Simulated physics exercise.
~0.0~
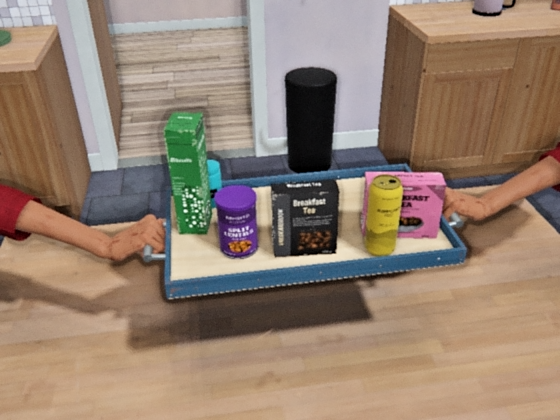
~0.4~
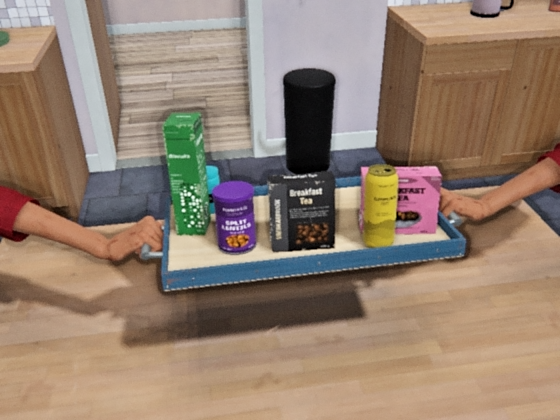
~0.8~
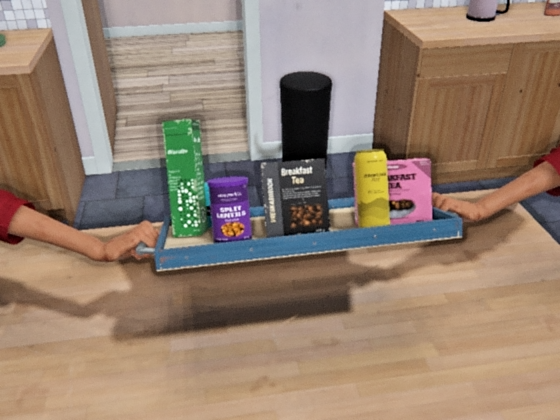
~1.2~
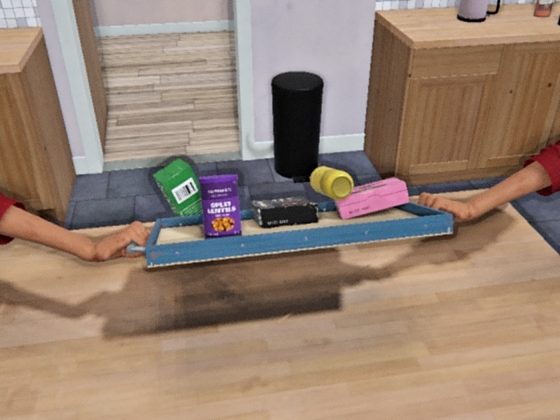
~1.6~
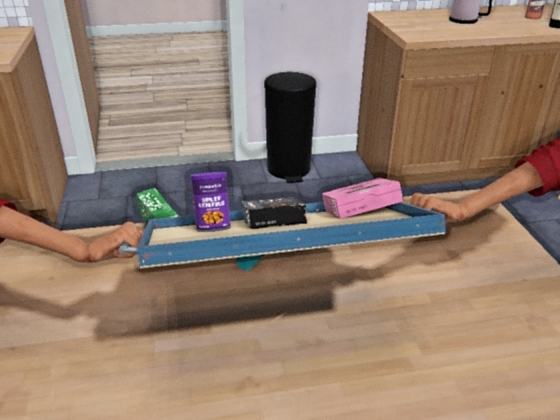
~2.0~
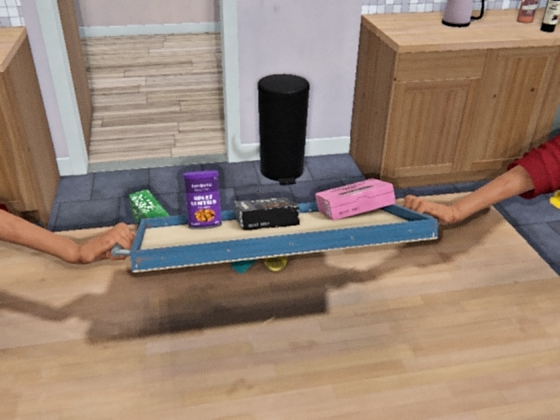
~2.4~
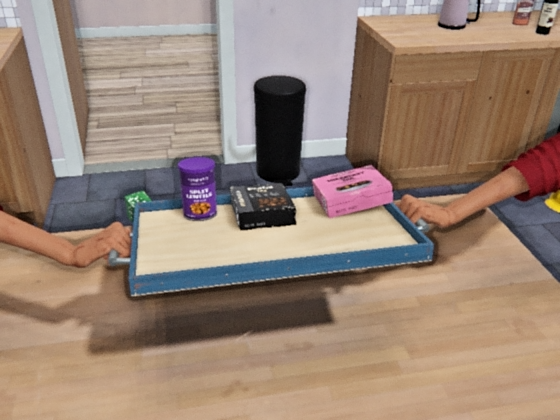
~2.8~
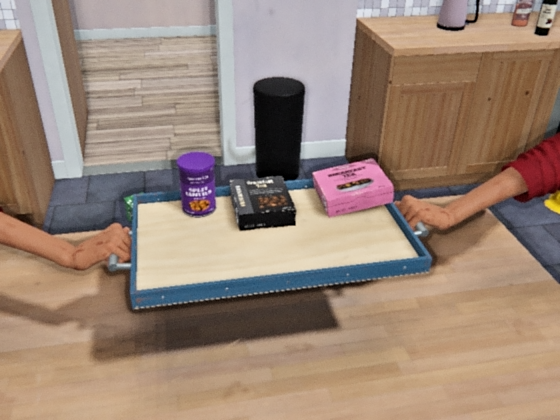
At the start, two hands hold a blue-rimmed tray level over a wooden floor, with a green carton, a turquoise item, a purple tin, a black packet, a yellow can and a pink packet standing on it. The hands tip the far edge down, and the items begin to lean away. As the tilt steepens, the green carton topples off the far side, and the black packet, yellow can and pink packet fall over. The yellow can and turquoise item then drop off too. The tray swings back to level, with the purple tin upright beside the toppled black and pink packets.
